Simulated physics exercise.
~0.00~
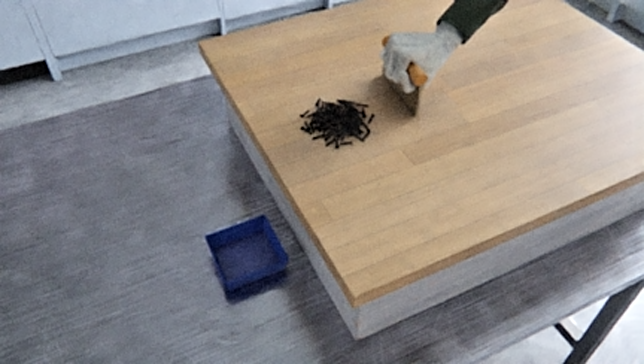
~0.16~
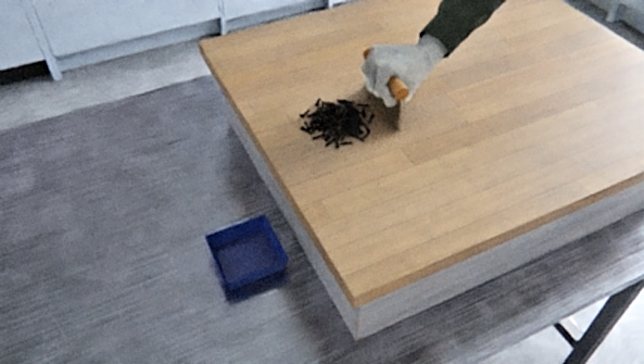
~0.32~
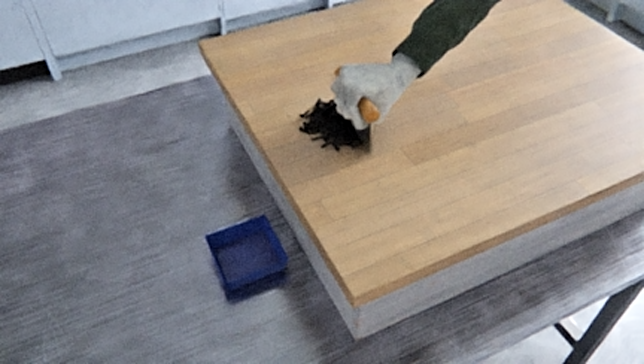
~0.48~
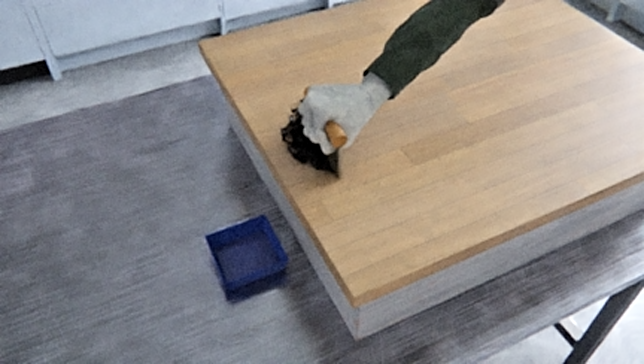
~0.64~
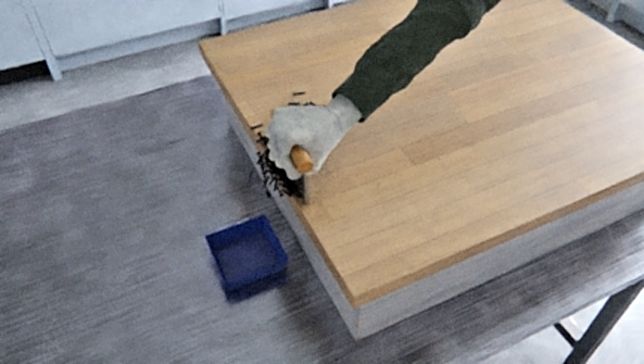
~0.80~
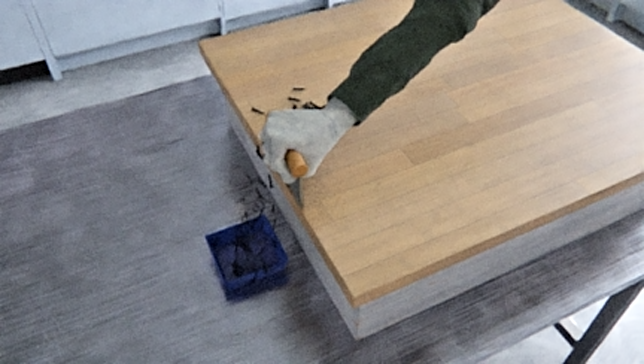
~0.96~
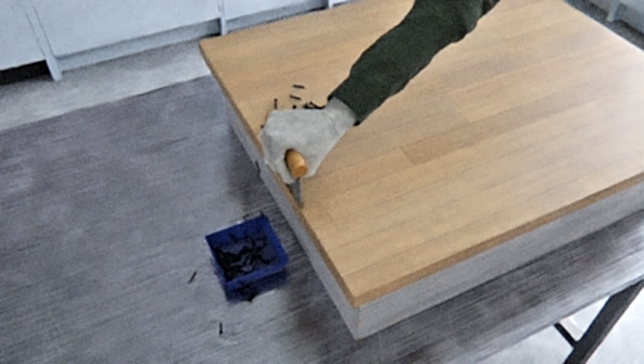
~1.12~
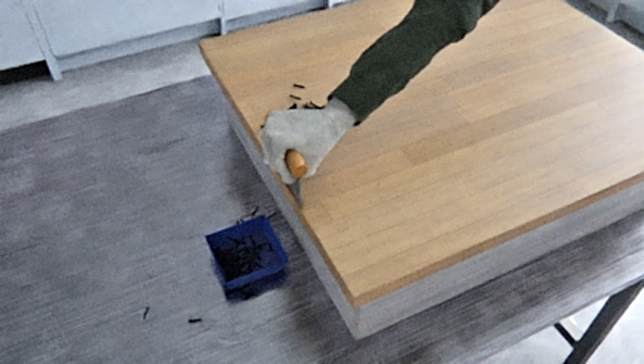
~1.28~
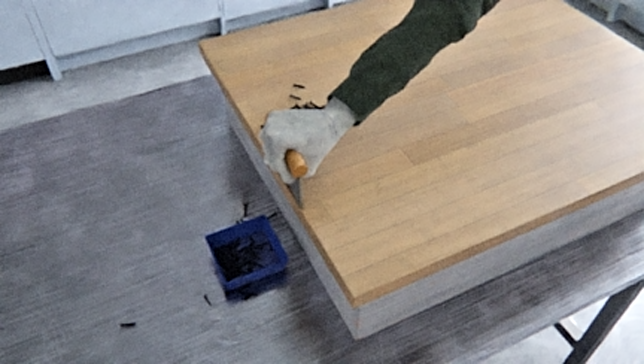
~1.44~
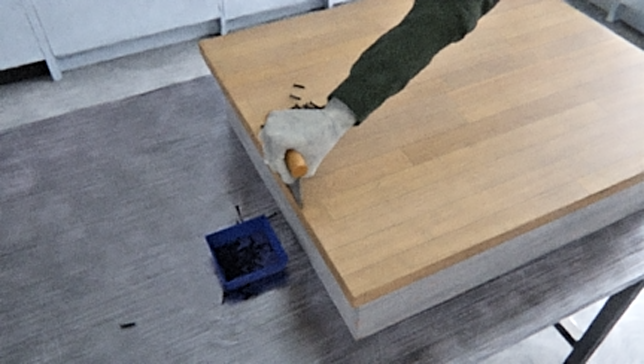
A gloved hand in a dark green sleeve grips a scraper with an orange handle on a pale wooden tabletop, seen from above at an angle by a still camera. A heap of small black screws lies to its left, and an open blue tin sits below the near left edge on a grey surface. The hand pushes the blade left and down into the heap, driving it to the edge. There it halts as screws spill over. Many land in the tin, a few miss and scatter beside it, and some remain on the tabletop by the hand.
